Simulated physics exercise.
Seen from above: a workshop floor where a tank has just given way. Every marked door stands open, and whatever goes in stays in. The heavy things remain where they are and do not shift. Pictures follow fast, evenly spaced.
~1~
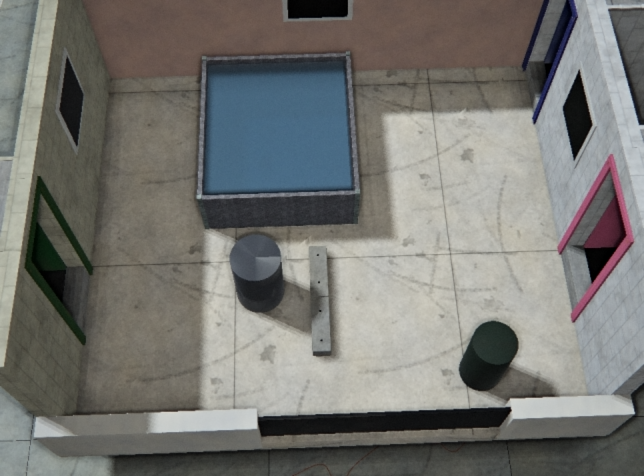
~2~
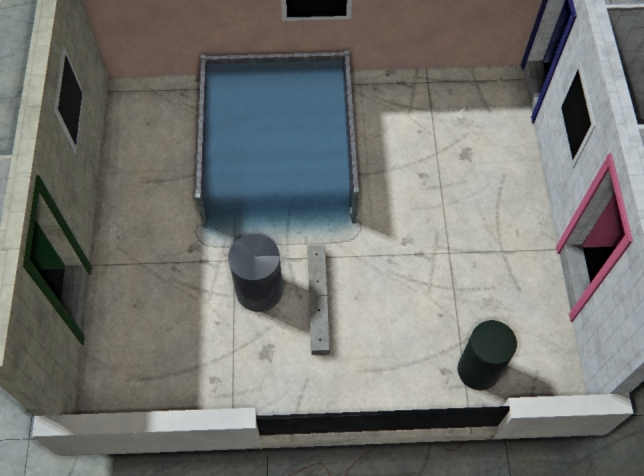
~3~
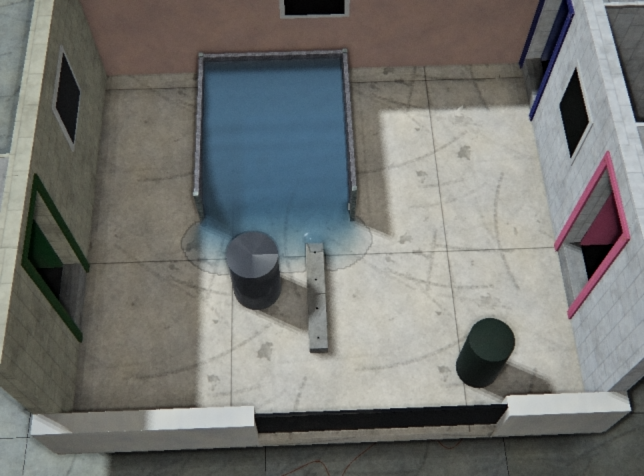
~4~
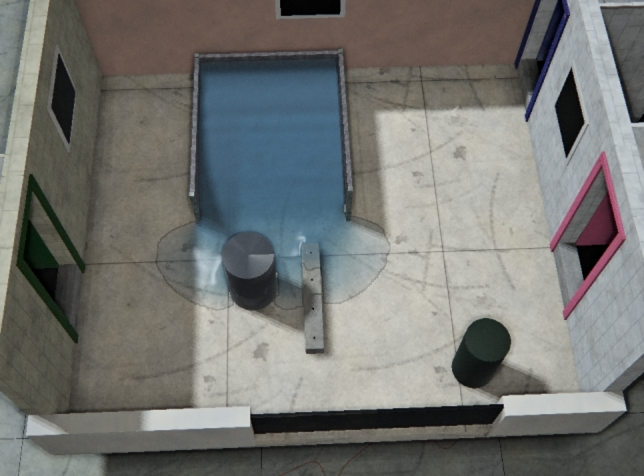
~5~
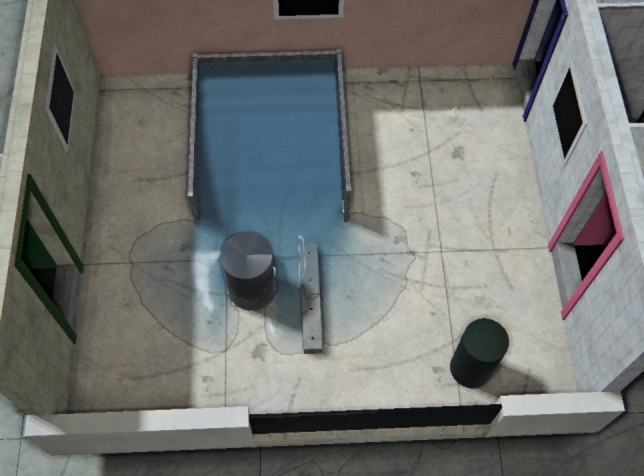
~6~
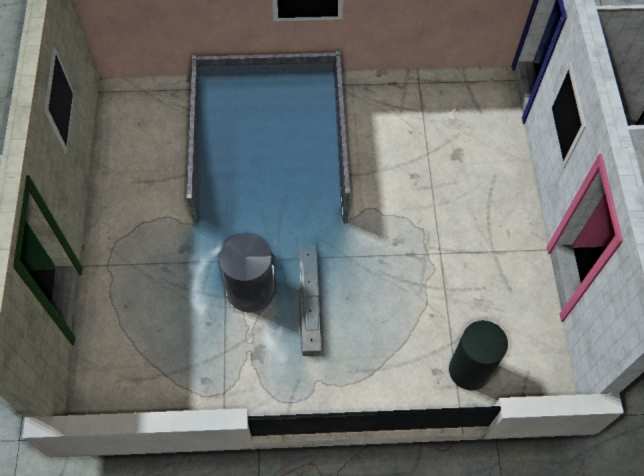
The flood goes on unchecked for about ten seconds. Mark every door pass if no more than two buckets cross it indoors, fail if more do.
Marks: Blue door pass, pink door pass, green door pass.
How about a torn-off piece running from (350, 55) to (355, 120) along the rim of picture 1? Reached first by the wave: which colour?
Answer: The blue-painted one.
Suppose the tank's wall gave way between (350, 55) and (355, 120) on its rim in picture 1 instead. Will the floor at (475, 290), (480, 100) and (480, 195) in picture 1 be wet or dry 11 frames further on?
In the order given: Untouched, swamped and swamped.
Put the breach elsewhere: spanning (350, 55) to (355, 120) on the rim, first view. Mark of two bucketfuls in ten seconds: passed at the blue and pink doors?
Blue door: Above, pink door: Below.
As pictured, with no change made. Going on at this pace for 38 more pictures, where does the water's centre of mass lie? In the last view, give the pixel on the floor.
Centre: Close to (289, 242).
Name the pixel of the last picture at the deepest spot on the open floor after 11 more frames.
Somewhere around (65, 431).
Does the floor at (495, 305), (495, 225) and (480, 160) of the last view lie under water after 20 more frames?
First spot submerged, second spot submerged, third spot spared.
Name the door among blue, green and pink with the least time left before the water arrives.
That's the green door.
A moment on, water covers 40 % of the floor; the blue door not reached, the pink door not reached, the green door wet at the sill, nothing in.
Next, water covers 50 % of the floor; the blue door not reached, the pink door not reached, the green door wet at the sill, nothing in.
Then, water covers 60 % of the floor; the blue door not reached, the pink door wet at the sill, nothing in, the green door under two buckets in.
Later, water covers 95 % of the floor; the blue door wet at the sill, nothing in, the pink door wet at the sill, nothing in, the green door under two buckets in.
In the end, water covers 95 % of the floor; the blue door wet at the sill, nothing in, the pink door wet at the sill, nothing in, the green door under two buckets in.
